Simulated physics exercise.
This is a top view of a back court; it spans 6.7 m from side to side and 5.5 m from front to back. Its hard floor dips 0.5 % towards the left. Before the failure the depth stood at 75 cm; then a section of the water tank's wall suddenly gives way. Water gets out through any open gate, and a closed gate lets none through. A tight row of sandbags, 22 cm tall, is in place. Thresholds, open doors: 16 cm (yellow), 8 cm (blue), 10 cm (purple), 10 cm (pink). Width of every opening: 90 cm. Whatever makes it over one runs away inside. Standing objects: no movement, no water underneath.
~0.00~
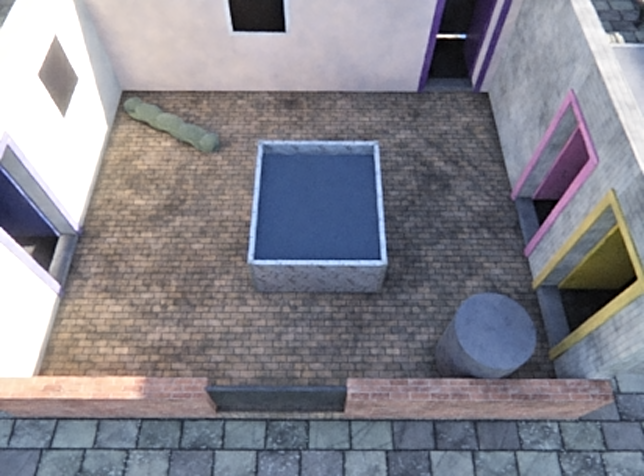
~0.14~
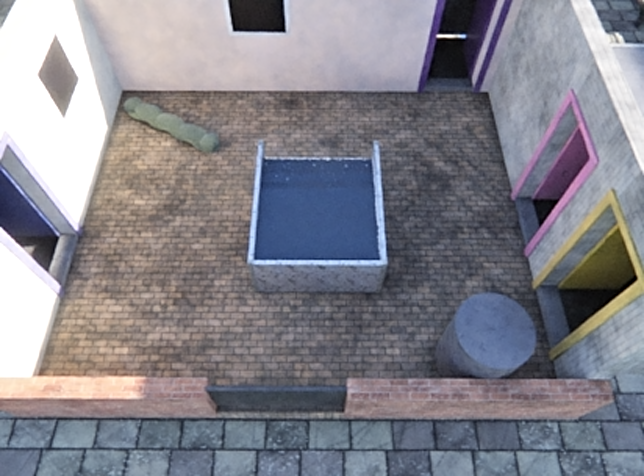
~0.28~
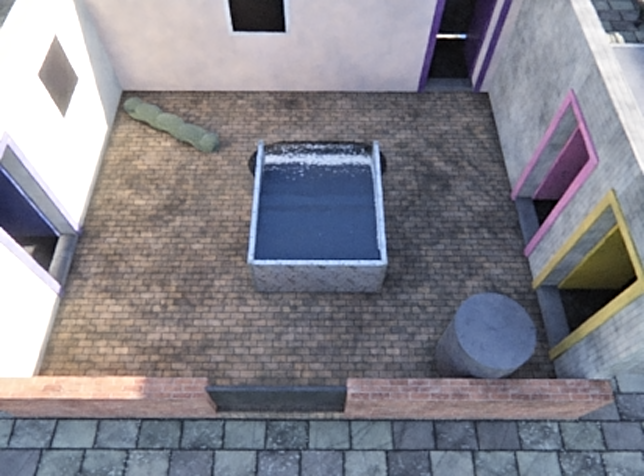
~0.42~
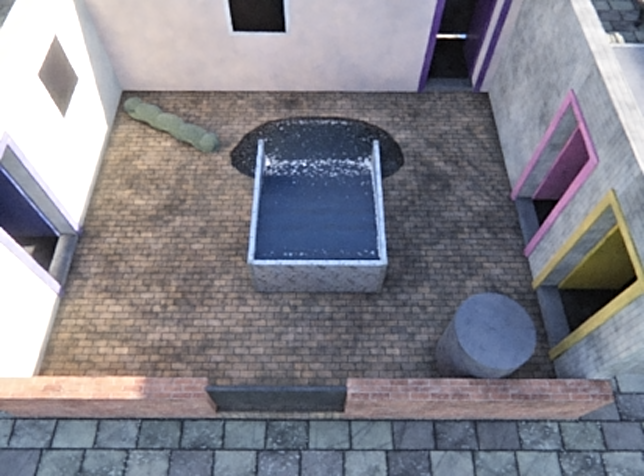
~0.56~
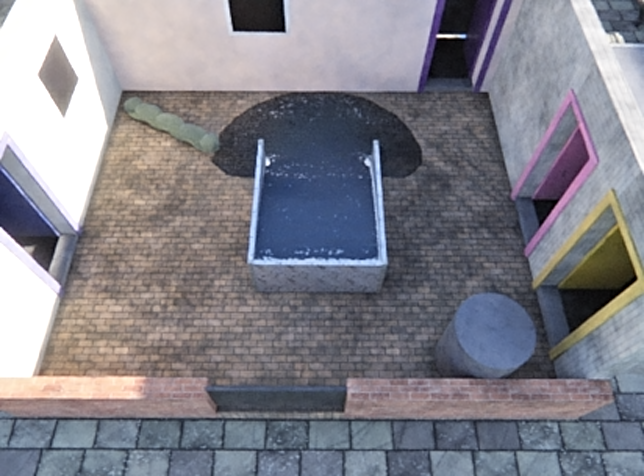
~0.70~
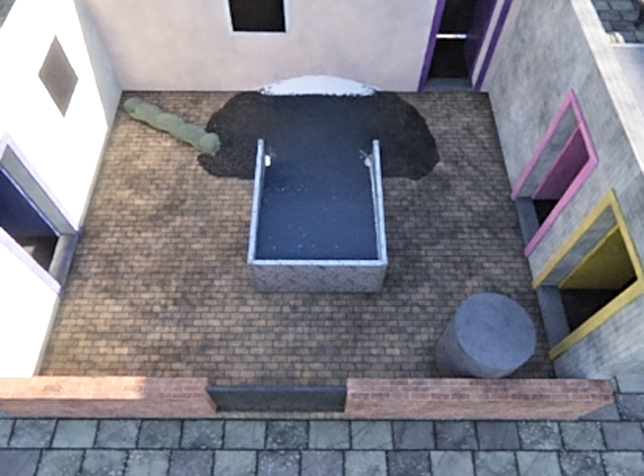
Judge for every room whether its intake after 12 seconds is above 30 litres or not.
The yellow door: Intake not above; the blue door: Intake not above; the purple door: Intake above; the pink door: Intake not above.
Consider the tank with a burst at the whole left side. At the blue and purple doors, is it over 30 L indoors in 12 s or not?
Lab note: Vs limit, blue door limit exceeded; purple door inside limit.
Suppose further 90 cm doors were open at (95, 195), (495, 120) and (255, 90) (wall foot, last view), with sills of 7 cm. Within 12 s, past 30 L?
Per doorway, in order: Insufficient / sufficient / sufficient.
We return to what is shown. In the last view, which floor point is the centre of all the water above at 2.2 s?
At about (315, 140).
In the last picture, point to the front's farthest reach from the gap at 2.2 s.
Around pixel (123, 92).
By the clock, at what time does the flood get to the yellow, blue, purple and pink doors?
Times: Yellow 3.2 seconds, blue 3.0 seconds, purple 1.1 seconds, pink 2.4 seconds.
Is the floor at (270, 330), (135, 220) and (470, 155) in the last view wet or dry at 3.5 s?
Untouched, submerged, submerged.
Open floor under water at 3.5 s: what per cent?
Roughly 60 % of the floor is wet.
After 1.4 s water covers 25 % of the floor and is deepest (48 cm) near (320, 92); yellow door not reached, blue door not reached, purple door 12 cm at the sill, 0 L in, pink door not reached.
After 2.2 s water covers 30 % of the floor and is deepest (55 cm) near (133, 92); yellow door not reached, blue door not reached, purple door 15 cm at the sill, 5 L in, pink door not reached.
After 3.5 s water covers 60 % of the floor and is deepest (38 cm) near (123, 92); yellow door 3 cm at the sill, 0 L in, blue door 3 cm at the sill, 0 L in, purple door 16 cm at the sill, 35 L in, pink door 7 cm at the sill, 0 L in.
After 7.0 s water covers 95 % of the floor and is deepest (17 cm) near (190, 392); yellow door 12 cm at the sill, 1 L in, blue door 2 cm at the sill, 0 L in, purple door 9 cm at the sill, 71 L in, pink door 5 cm at the sill, 0 L in.
After 12.0 s water covers 95 % of the floor and is deepest (12 cm) near (171, 144); yellow door 10 cm at the sill, 1 L in, blue door 7 cm at the sill, 4 L in, purple door 6 cm at the sill, 71 L in, pink door 5 cm at the sill, 1 L in.
